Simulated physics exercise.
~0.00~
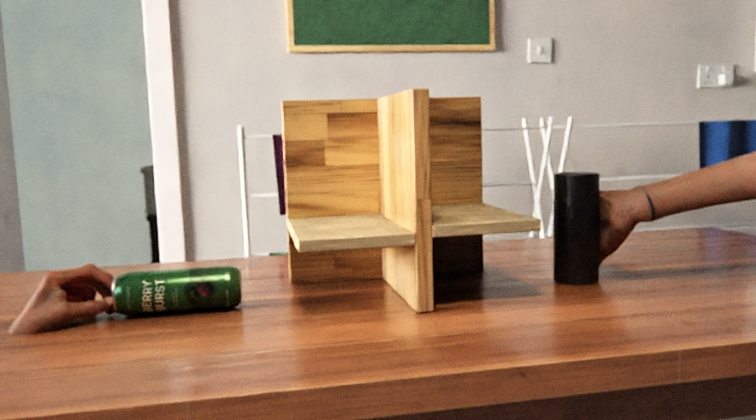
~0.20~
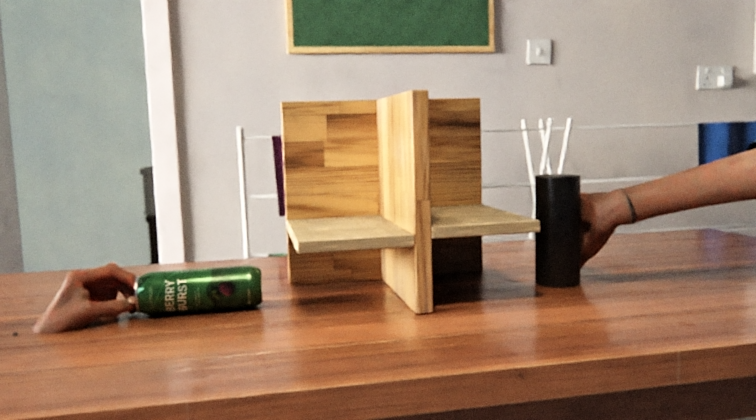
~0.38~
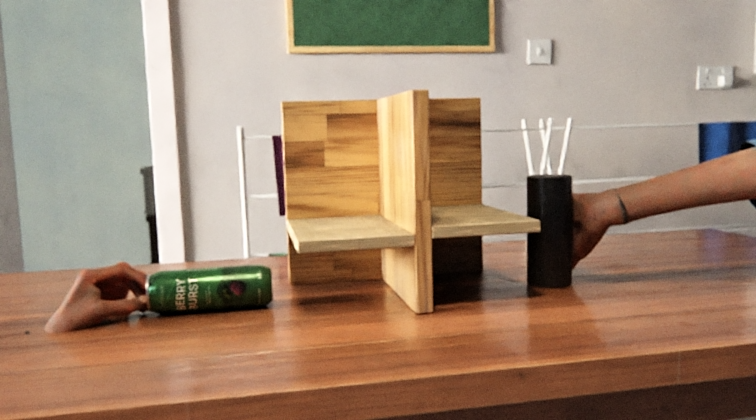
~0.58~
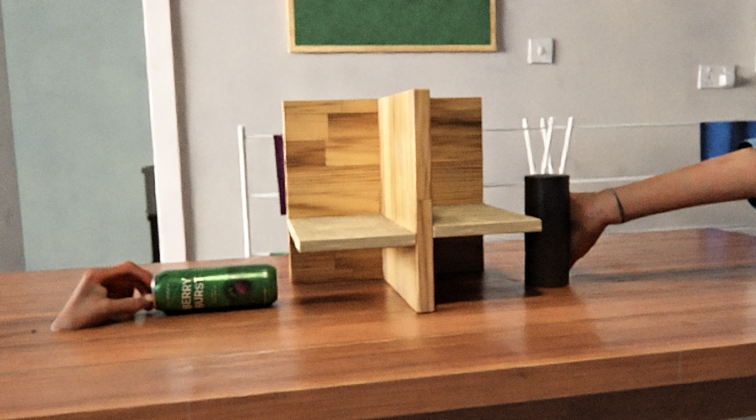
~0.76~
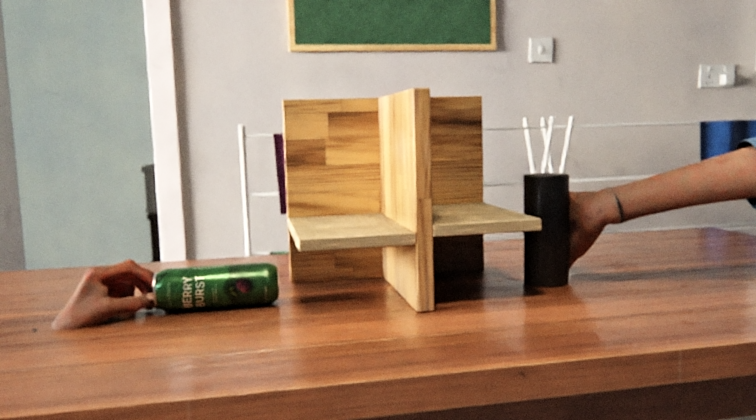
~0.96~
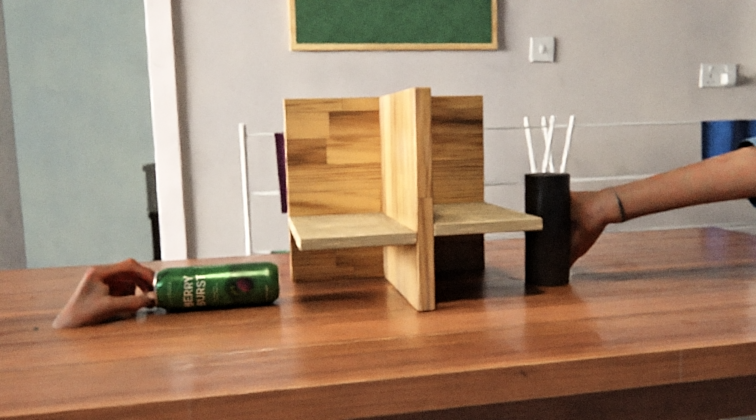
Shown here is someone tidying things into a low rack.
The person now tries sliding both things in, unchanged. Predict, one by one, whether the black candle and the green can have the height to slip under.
My prediction: Black candle: Jammed, green can: In.
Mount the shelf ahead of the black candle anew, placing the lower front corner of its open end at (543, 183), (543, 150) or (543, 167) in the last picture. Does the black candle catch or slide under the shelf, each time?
Try by try, it catches on the edge; goes under; fits.
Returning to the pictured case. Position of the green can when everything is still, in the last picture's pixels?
When everything stops, it's near (336, 278).
By 1.22 s, black candle sliding up to the opening near (532, 229); green can sliding up to the opening near (236, 284).
By 1.46 s, black candle stopped at the opening near (532, 229); green can part of the way in near (279, 281).
By 1.68 s, black candle stopped at the opening near (532, 229); green can part of the way in near (317, 279).
When it is over (2.2 s), the black candle is too tall, near (532, 229); the green can clears the shelf, near (336, 277).
